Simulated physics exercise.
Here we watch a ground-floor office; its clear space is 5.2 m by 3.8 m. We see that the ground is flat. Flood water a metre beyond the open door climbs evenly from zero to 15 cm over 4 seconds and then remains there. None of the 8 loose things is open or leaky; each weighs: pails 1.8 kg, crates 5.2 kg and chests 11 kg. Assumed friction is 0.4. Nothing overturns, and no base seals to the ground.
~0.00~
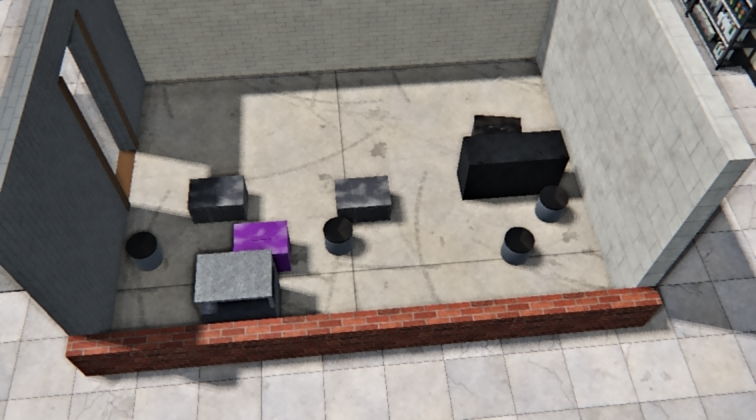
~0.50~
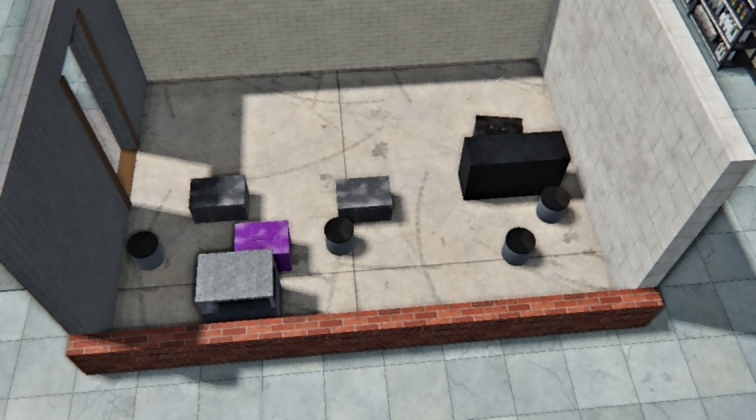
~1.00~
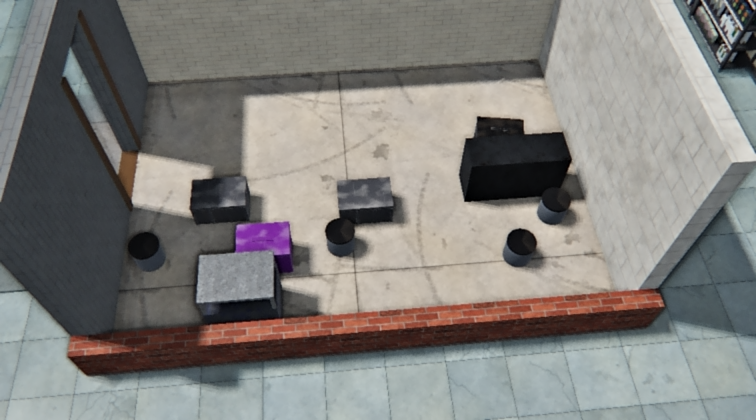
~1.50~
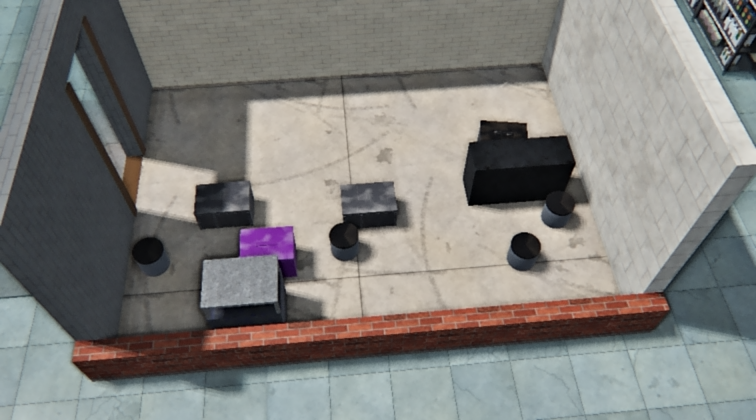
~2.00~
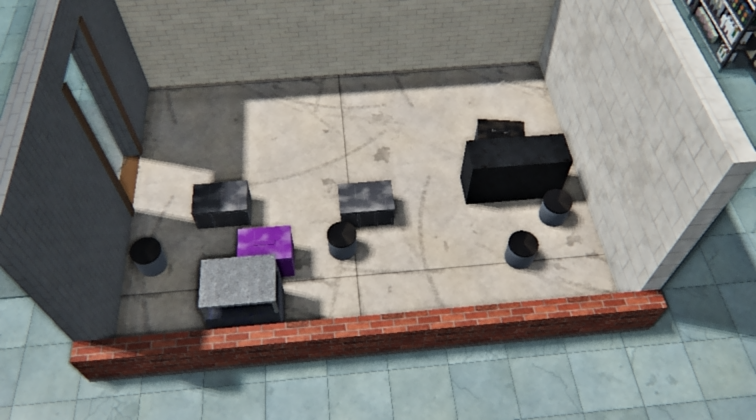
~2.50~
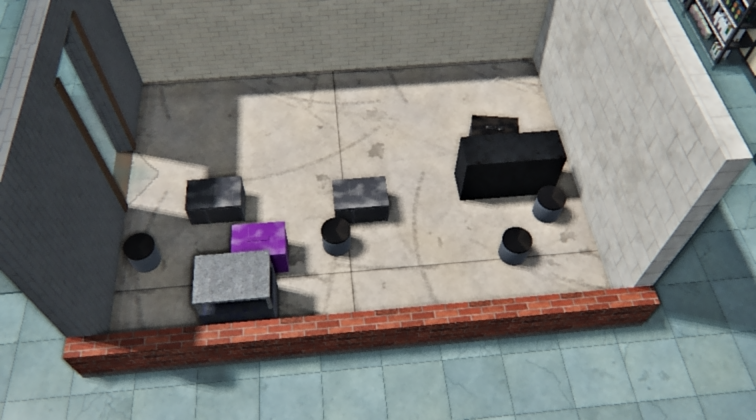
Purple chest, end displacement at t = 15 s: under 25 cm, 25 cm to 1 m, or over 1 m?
Under 25 cm.
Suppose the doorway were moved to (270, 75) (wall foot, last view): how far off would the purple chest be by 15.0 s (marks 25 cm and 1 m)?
Well, the purple chest really gets moving far.
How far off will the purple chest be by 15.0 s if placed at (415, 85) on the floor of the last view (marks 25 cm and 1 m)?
Answer: It scarcely moves.
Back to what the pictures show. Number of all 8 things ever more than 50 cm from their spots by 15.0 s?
3.
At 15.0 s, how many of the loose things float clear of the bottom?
At that instant the tally stands at 7.
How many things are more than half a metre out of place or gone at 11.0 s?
That would be 2.
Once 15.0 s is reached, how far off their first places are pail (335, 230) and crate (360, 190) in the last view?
40 cm and 200 cm respectively.
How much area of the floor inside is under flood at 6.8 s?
About 12.0 m2.
After 3.5 s the purple chest is near (258, 239), 0.0 m from its start, aground; 0 afloat.
After 6.8 s the purple chest is near (259, 239), 0.0 m from its start, aground; 1 afloat.
After 11.0 s the purple chest is near (259, 239), 0.0 m from its start, aground; 1 afloat.
After 15.0 s the purple chest is near (259, 239), 0.0 m from its start, aground; 7 afloat.
